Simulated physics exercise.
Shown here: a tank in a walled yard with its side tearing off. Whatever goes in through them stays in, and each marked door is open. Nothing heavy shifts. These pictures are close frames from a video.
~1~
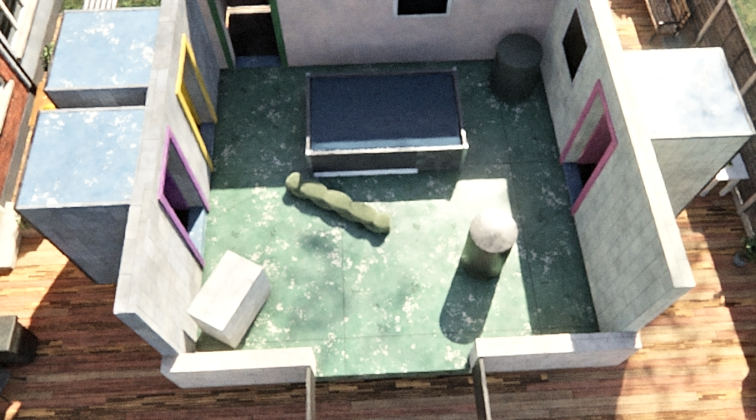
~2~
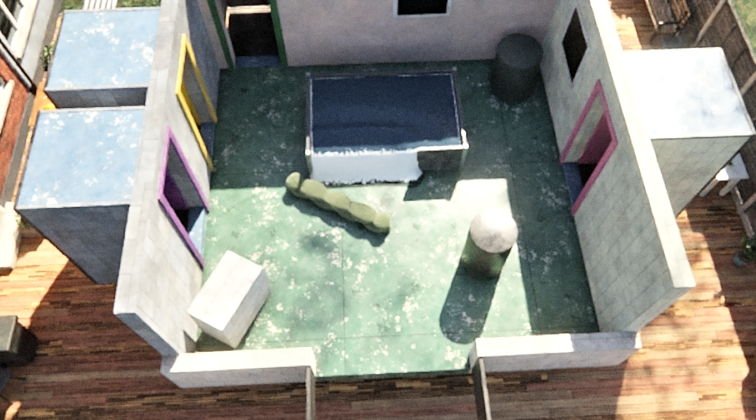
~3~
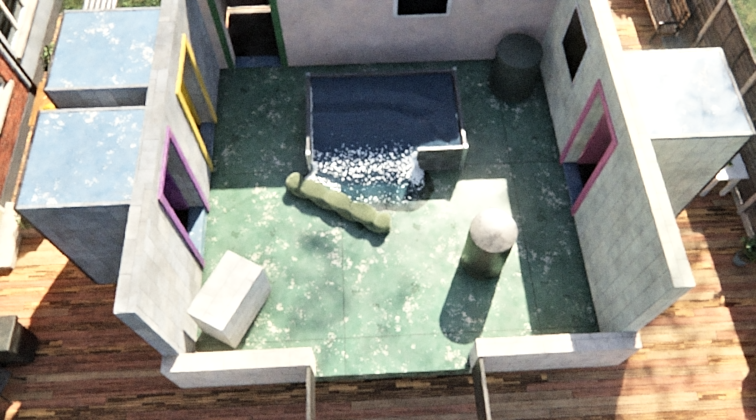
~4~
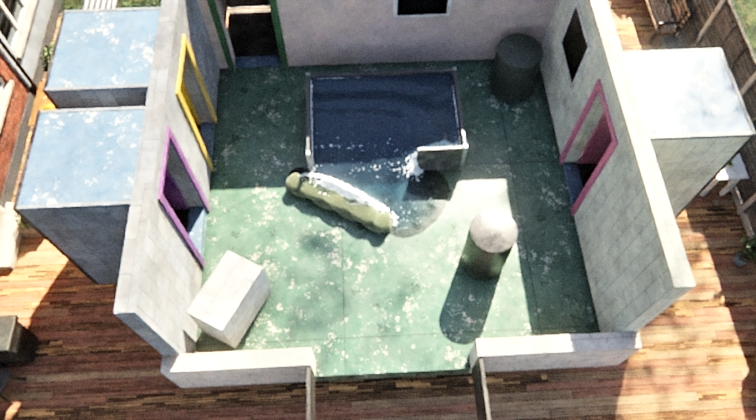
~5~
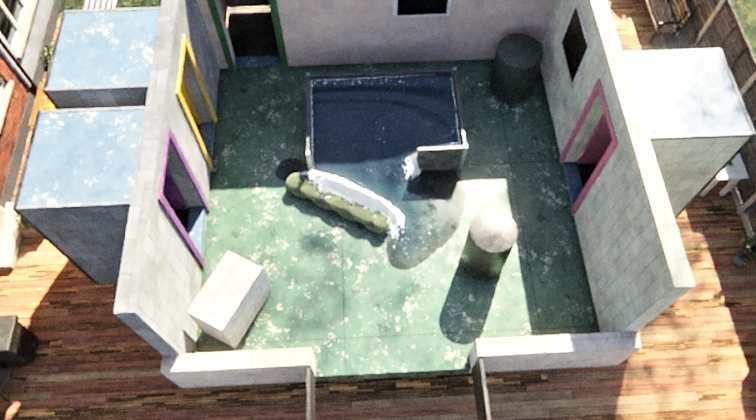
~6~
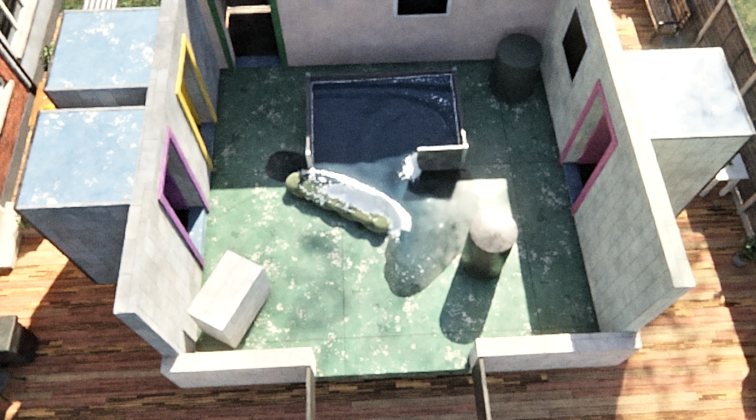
A big tank of dark water in a walled yard lost part of its front side, and water gushed out, foamed against a lumpy green barrier and spread across the green floor toward the viewer.
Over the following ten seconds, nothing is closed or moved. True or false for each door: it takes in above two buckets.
The green door, false; the pink door, true; the purple door, false; the yellow door, false.
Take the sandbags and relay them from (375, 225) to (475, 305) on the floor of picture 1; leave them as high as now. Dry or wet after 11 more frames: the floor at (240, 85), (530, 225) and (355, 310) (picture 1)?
Results in turn: Unreached, then reached, then reached.
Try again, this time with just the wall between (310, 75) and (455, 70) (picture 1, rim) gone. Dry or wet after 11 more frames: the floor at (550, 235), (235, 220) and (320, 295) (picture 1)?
Going in your order, I'd say still bare, then still bare, then still bare.
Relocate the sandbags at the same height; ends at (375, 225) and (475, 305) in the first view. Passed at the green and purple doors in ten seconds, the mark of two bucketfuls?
Well, the green door breaks the limit, while the purple door comes in short.
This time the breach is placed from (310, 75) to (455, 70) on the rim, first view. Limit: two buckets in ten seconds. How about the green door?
In that case the green door overshoots.
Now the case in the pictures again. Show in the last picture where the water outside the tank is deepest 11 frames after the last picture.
It should be roughly at (348, 200).
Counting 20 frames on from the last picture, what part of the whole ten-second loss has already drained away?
I'd put it at 40 per cent.
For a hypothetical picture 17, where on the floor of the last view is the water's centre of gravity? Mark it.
That comes out near (389, 175).
A moment on, water covers 30 % of the floor; the green door not reached, the pink door not reached, the purple door not reached, the yellow door not reached.
Next, water covers 65 % of the floor; the green door not reached, the pink door wet at the sill, nothing in, the purple door not reached, the yellow door wet at the sill, nothing in.
Then, water covers 55 % of the floor; the green door under two buckets in, the pink door over two buckets in, the purple door wet at the sill, nothing in, the yellow door under two buckets in.
Later, water covers 75 % of the floor; the green door under two buckets in, the pink door far over two buckets in, the purple door wet at the sill, nothing in, the yellow door under two buckets in.
In the end, water covers 90 % of the floor; the green door under two buckets in, the pink door far over two buckets in, the purple door wet at the sill, nothing in, the yellow door under two buckets in.
